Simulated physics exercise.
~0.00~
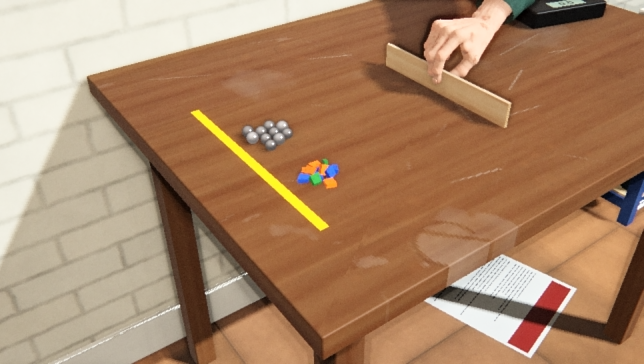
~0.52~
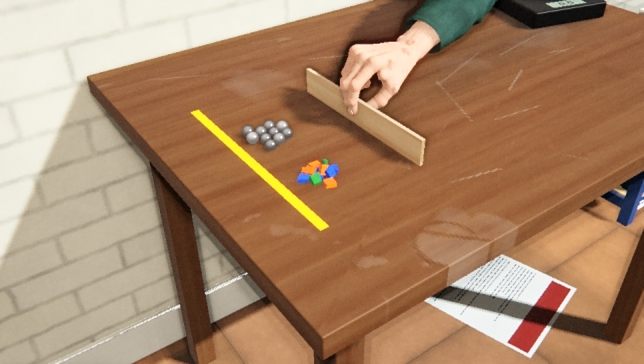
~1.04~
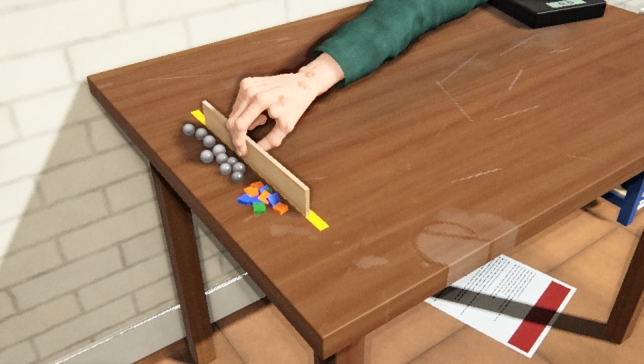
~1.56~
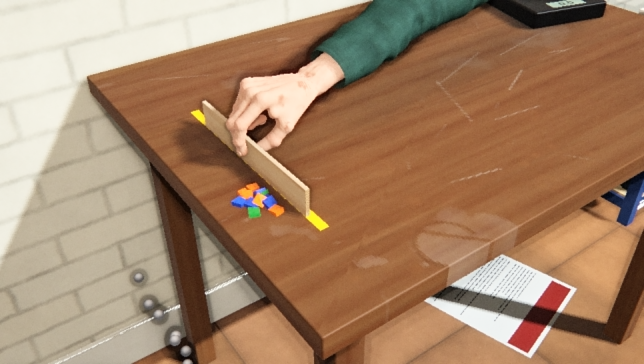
A hand sweeps a wooden strip left to yellow tape, and the grey balls roll off the table.
